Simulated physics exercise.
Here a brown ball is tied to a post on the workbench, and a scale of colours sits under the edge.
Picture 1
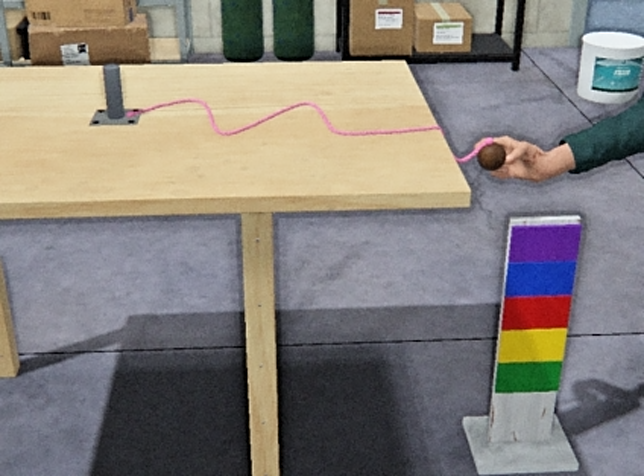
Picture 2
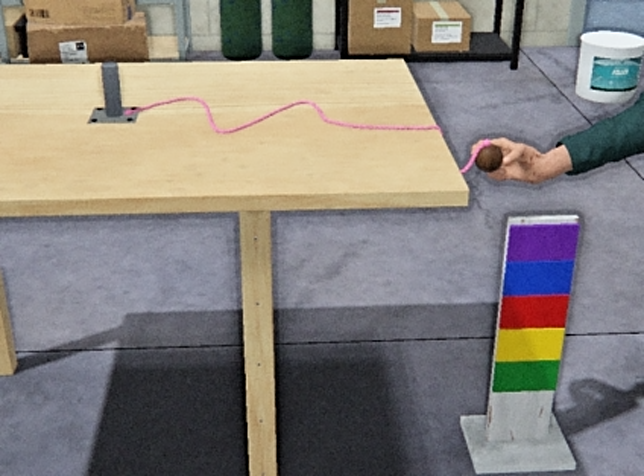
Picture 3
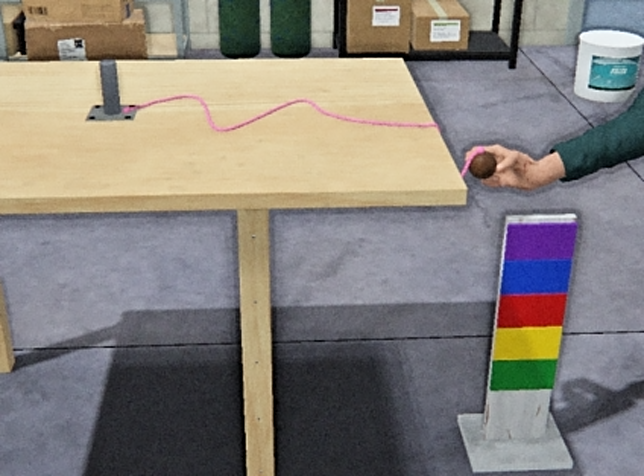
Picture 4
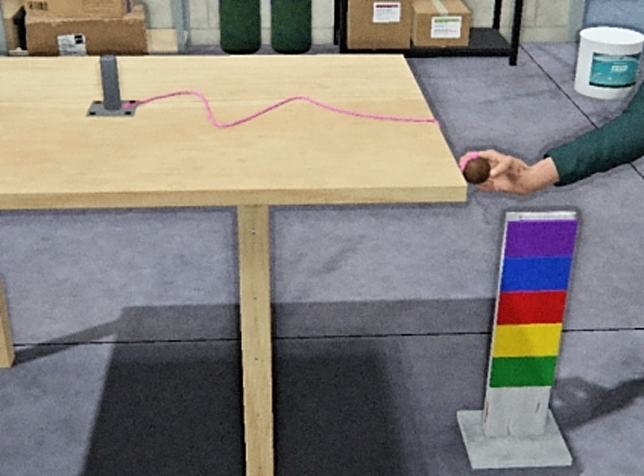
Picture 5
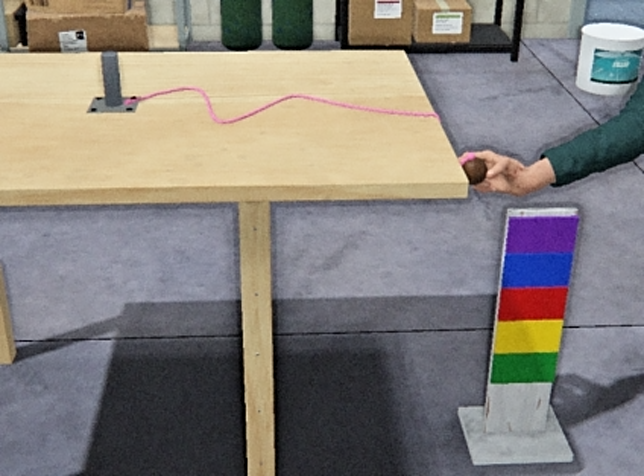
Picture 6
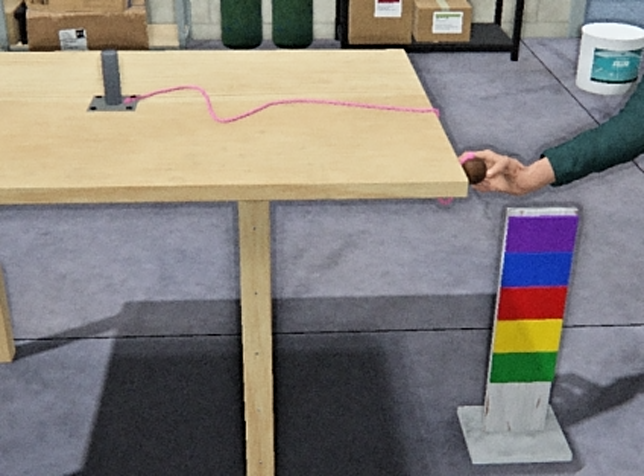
A hand holding a brown ball tied to a pink string moves slightly left beside the workbench.
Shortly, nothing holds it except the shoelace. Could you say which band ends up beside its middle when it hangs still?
Sure, it is green.
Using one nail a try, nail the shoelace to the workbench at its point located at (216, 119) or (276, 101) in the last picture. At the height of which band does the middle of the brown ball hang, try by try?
Taking the two tries in turn, you'd get red and then blue.
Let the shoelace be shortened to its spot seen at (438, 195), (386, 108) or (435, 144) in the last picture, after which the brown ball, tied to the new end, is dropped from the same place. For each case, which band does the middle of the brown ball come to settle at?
Results, first to last: Red; none, it hangs higher; blue.
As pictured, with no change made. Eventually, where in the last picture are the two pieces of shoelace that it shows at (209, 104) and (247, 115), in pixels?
The first ends at (263, 104) and the second at (348, 105).
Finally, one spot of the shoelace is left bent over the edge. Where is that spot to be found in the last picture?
Close to (317, 102).
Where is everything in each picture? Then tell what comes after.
The first picture shows brown ball (491, 156); purple (545, 245); blue (541, 280); red (537, 314); yellow (533, 347); green (529, 378).
The second picture shows brown ball (489, 158); shoelace through (173, 101) (212, 124) (272, 114) (324, 118) (421, 128).
The third picture shows brown ball (483, 165).
The fourth picture shows brown ball (476, 170); shoelace through (171, 95) (210, 117) (270, 108) (342, 111) (437, 133).
The fifth picture shows brown ball (473, 171).
The sixth picture shows brown ball (473, 170); shoelace through (172, 90) (211, 112) (273, 104) (375, 107) (435, 157).
Soon after, ball near (440, 344); level with yellow.
Then, ball near (392, 344); level with green.
Further on, ball near (431, 356); level with green.
At rest, ball near (407, 356); level with green. Its middle rests at the green band.
